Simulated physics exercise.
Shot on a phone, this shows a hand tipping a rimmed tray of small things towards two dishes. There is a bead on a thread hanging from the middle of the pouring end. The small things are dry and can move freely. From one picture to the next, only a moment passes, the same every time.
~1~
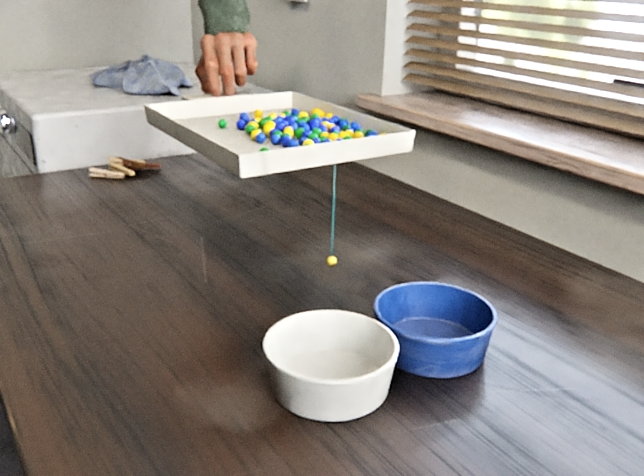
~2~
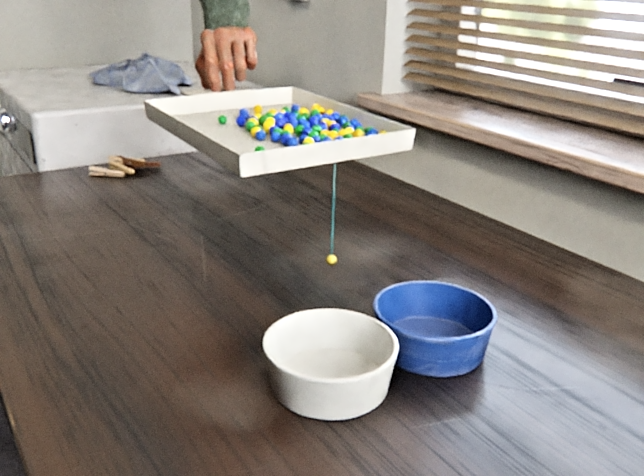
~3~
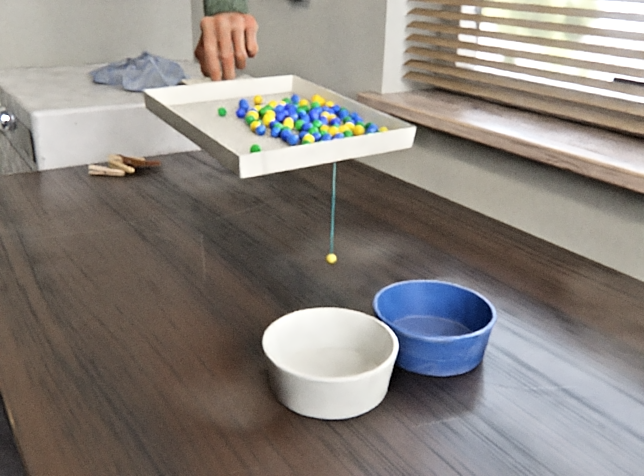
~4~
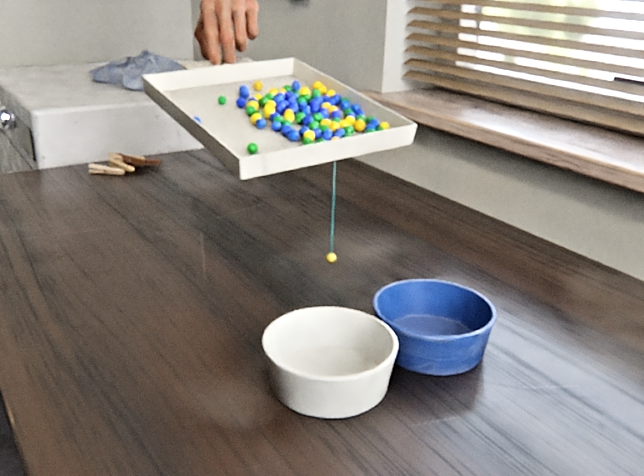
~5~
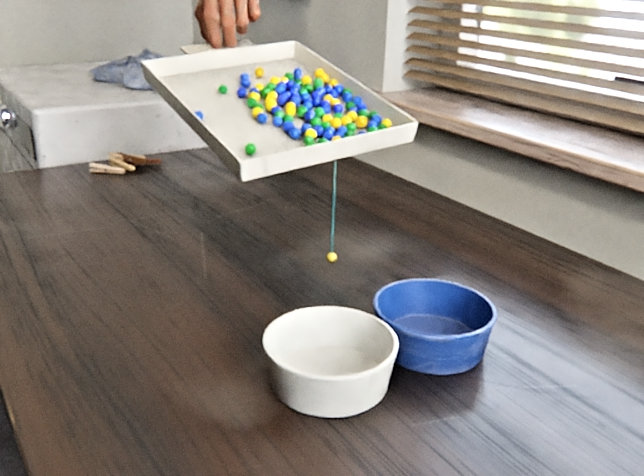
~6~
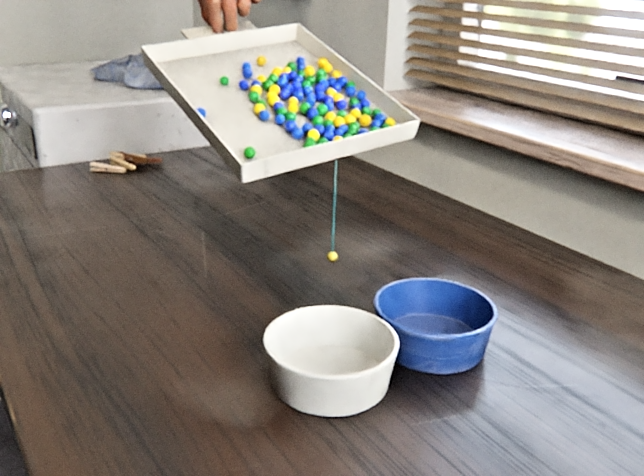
On a dark wooden table, a hand steadily tilts a tray of colourful beads.
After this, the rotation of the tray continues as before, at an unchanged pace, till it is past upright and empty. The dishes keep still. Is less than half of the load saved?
The dishes end up holding not even half.
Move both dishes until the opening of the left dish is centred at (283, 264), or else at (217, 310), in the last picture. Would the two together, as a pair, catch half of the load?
Well, a minority share the first time and a majority share the next.
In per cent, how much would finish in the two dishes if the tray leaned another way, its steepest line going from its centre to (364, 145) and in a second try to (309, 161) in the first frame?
Around 0 percent for the first aim and around 40 percent for the second.
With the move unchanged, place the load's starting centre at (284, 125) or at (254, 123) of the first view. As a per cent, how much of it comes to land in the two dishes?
Estimates in order: 10 percent, 10 percent.
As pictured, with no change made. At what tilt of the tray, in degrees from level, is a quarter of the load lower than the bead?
My estimate is some 105 degrees.
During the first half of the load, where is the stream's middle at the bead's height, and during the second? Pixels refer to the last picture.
I'd put it at roughly (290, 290), and after that at roughly (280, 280).
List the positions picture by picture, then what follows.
In the first frame, corners of the pouring end at (241, 154) and (412, 131), level; middle of the load at (305, 131), round plastic beads; left dish at (369, 393); right dish at (475, 352); bead on its thread at (332, 261).
In the second frame, corners of the pouring end at (241, 154) and (413, 129), level; middle of the load at (305, 128).
In the third frame, corners of the pouring end at (241, 155) and (413, 127), tipped barely, lowest at the left corner; middle of the load at (305, 122).
In the fourth frame, corners of the pouring end at (241, 157) and (414, 124), tipped a little, lowest at the left corner; middle of the load at (306, 114).
In the fifth frame, corners of the pouring end at (242, 160) and (416, 122), tipped a little, lowest at the left corner; middle of the load at (307, 107).
In the sixth frame, corners of the pouring end at (243, 163) and (418, 120), tipped clearly, lowest at the left corner; middle of the load at (310, 103), nearly all on the move; left dish at (369, 388); right dish at (475, 348).
Soon, tray tipped steeply; all on the tray.
A while on, tray tipped right over; about two thirds on the tray; a stray few in the left dish; a small part outside both; about a quarter in the air.
Towards the end, tray tipped past a quarter turn; a small part in the left dish; a stray few in the right dish; most outside both.
Finally, tray tipped past a quarter turn; a small part in the left dish; a stray few in the right dish; most outside both.
